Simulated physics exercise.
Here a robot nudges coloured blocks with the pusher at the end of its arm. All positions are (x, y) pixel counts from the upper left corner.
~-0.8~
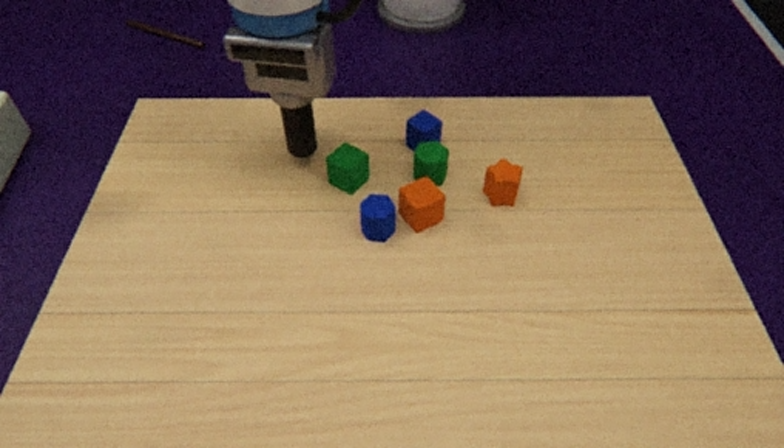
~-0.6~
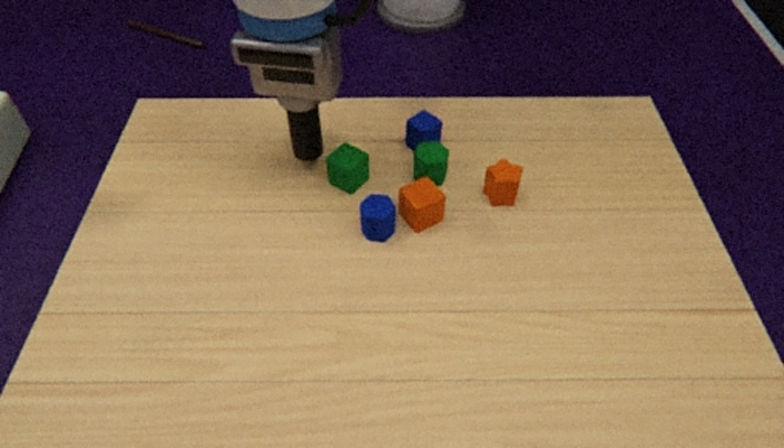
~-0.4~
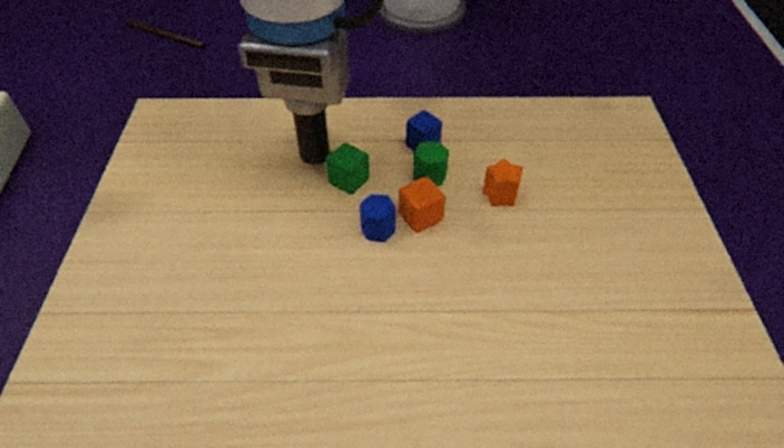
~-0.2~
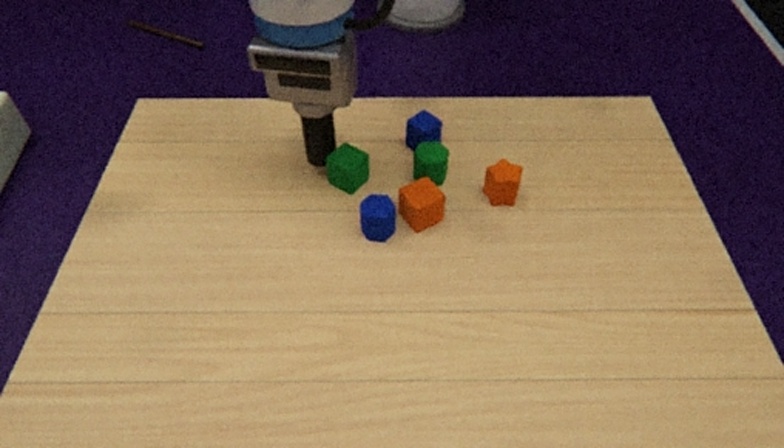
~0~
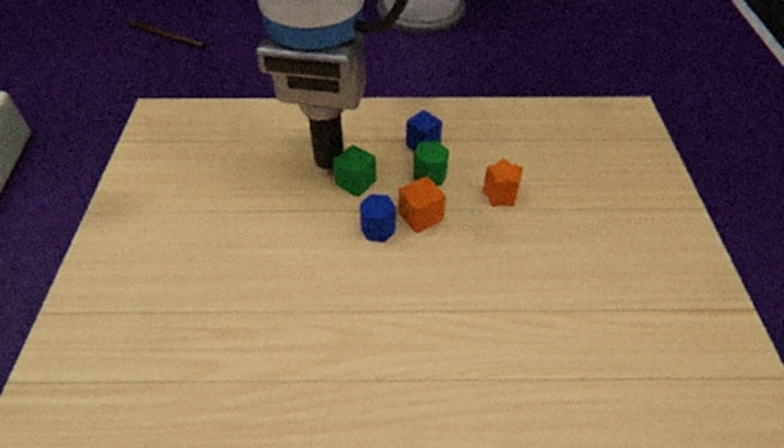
The clip opens on a wooden board with six green, blue and orange blocks grouped near its upper middle, and a robot arm's dark pusher standing left of the leftmost green block. The pusher slides slowly right and slightly toward the viewer, then nudges that green block a little to the right.
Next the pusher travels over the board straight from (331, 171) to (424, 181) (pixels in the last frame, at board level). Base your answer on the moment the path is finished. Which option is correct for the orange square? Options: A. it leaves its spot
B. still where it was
(A)
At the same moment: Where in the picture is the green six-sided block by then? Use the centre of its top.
It comes to (457, 150).
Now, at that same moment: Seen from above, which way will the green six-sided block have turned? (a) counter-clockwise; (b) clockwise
The correct letter is a.
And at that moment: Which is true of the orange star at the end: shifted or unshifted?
Once the pusher is done, the orange star remains in the old spot.
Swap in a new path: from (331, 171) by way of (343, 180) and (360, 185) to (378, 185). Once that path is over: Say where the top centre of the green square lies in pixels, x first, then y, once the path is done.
The answer is (403, 175).
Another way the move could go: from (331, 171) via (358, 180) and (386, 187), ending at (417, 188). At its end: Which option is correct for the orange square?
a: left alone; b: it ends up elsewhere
b
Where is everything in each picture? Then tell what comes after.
The first picture shows pusher's lower end at (303, 148); green square at (347, 156); orange square at (422, 192); blue square at (424, 120); green six-sided block at (432, 152); orange star at (506, 171).
The second picture shows pusher at (309, 151); blocks still.
The third picture shows pusher at (315, 155); blocks still.
The fourth picture shows pusher at (322, 157); blocks still.
The fifth picture shows pusher at (329, 159); green square at (354, 158); orange square at (422, 192); blue square at (424, 120); green six-sided block at (432, 152); orange star at (506, 171).
On the path given first. One third of the way, pusher at (361, 162); green square at (383, 166), turned 20° clockwise.
Two thirds of the way, pusher at (394, 166); green square at (403, 175), turned 30° clockwise; orange square at (425, 195).
At the end, pusher at (424, 169); green square at (420, 179), turned 55° clockwise; orange square at (431, 203), turned 30° clockwise; blue square still; green six-sided block at (457, 150), turned 20° anticlockwise; orange star still.
